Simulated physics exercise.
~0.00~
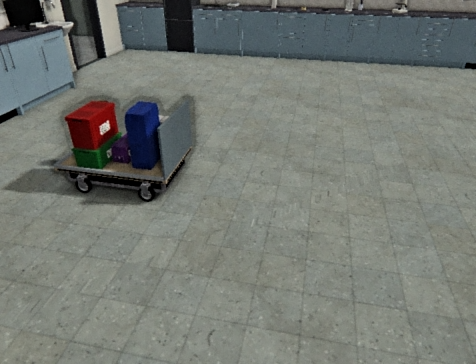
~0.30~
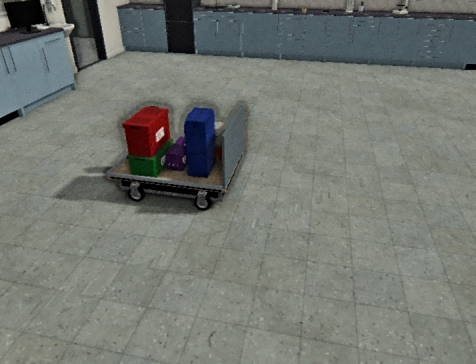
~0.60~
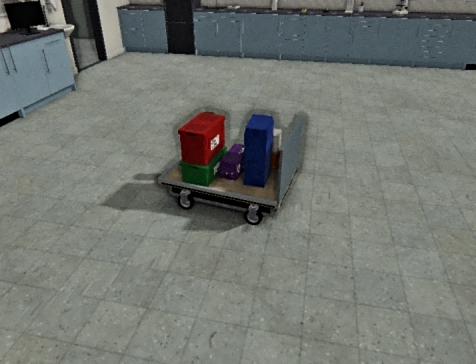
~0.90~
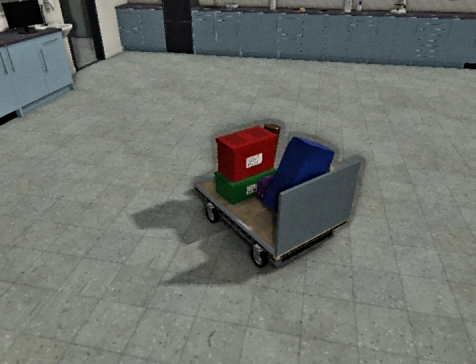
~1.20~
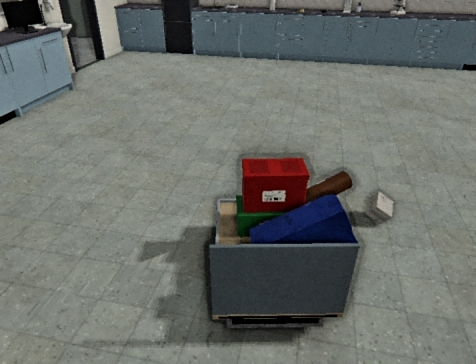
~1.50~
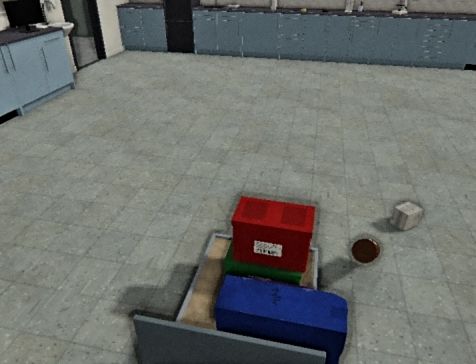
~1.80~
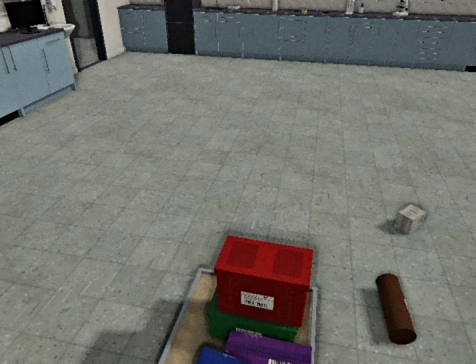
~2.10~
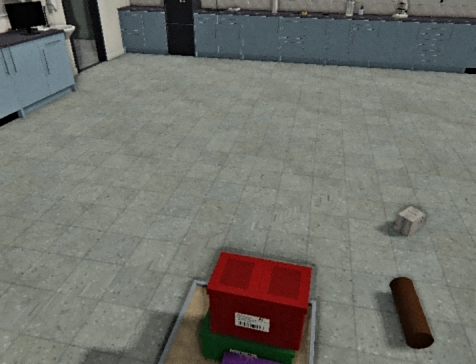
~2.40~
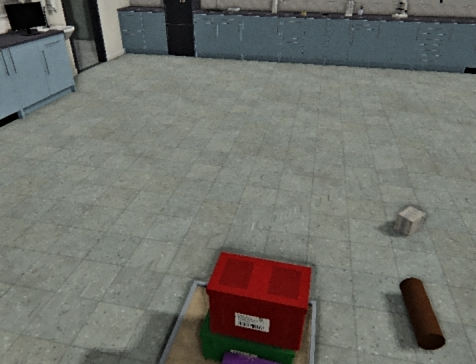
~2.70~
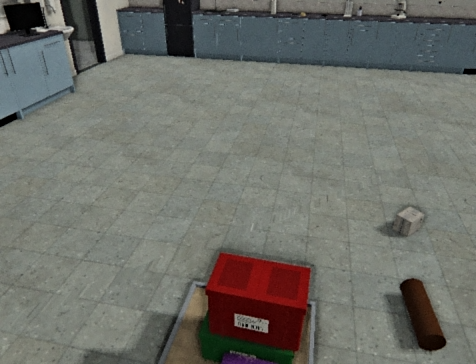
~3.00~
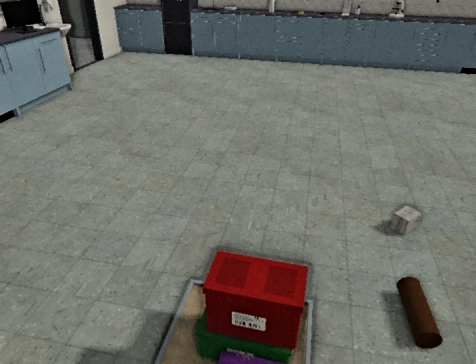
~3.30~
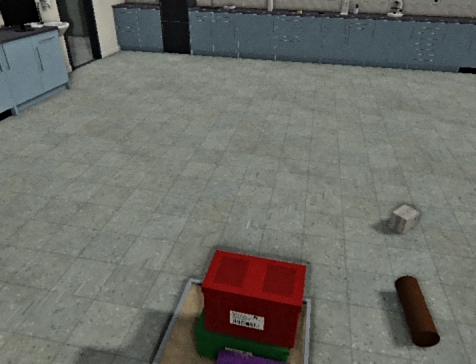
A loaded cart turns toward the viewer, drops a white box and brown canister, and stops.
